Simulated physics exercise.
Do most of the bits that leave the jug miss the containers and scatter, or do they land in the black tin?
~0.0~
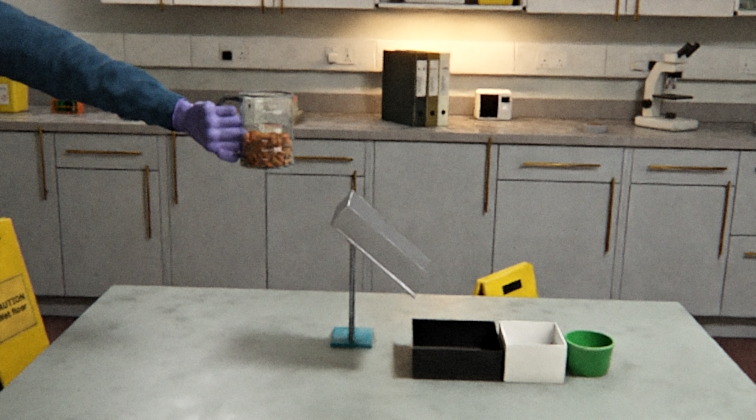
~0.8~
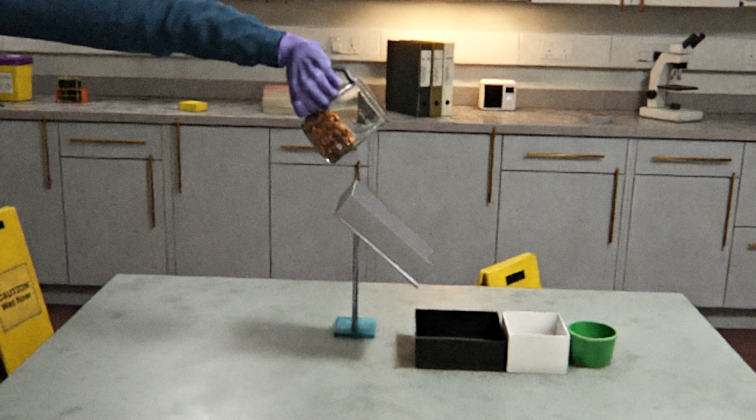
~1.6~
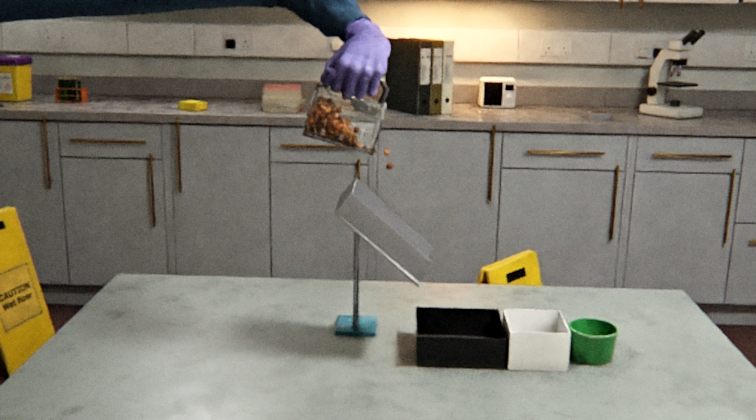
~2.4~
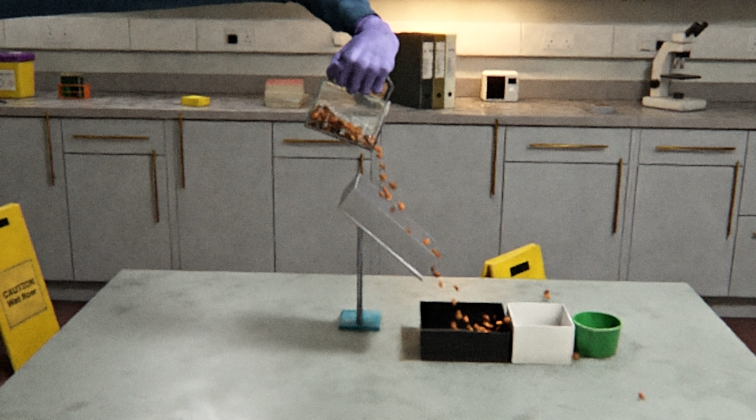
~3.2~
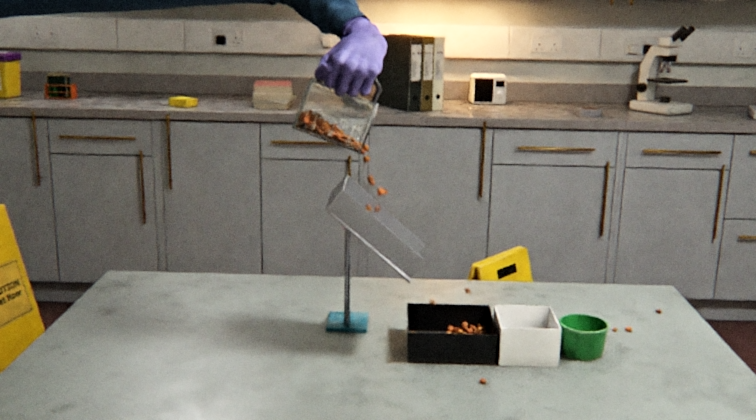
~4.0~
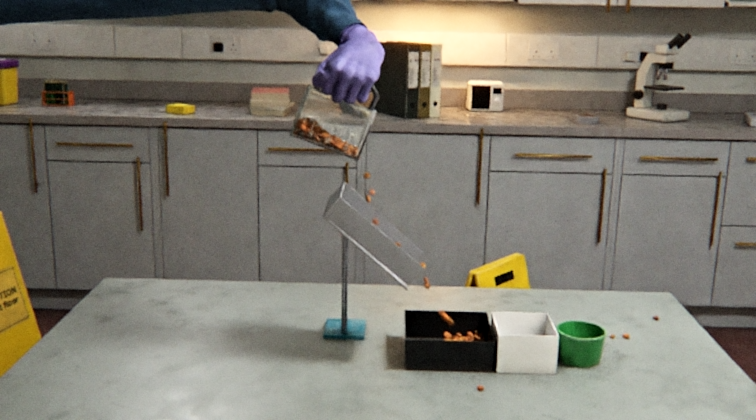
Most of the bits that leave the jug land in the black tin. Only a few scatter outside, and the white tin and green dish get almost none.
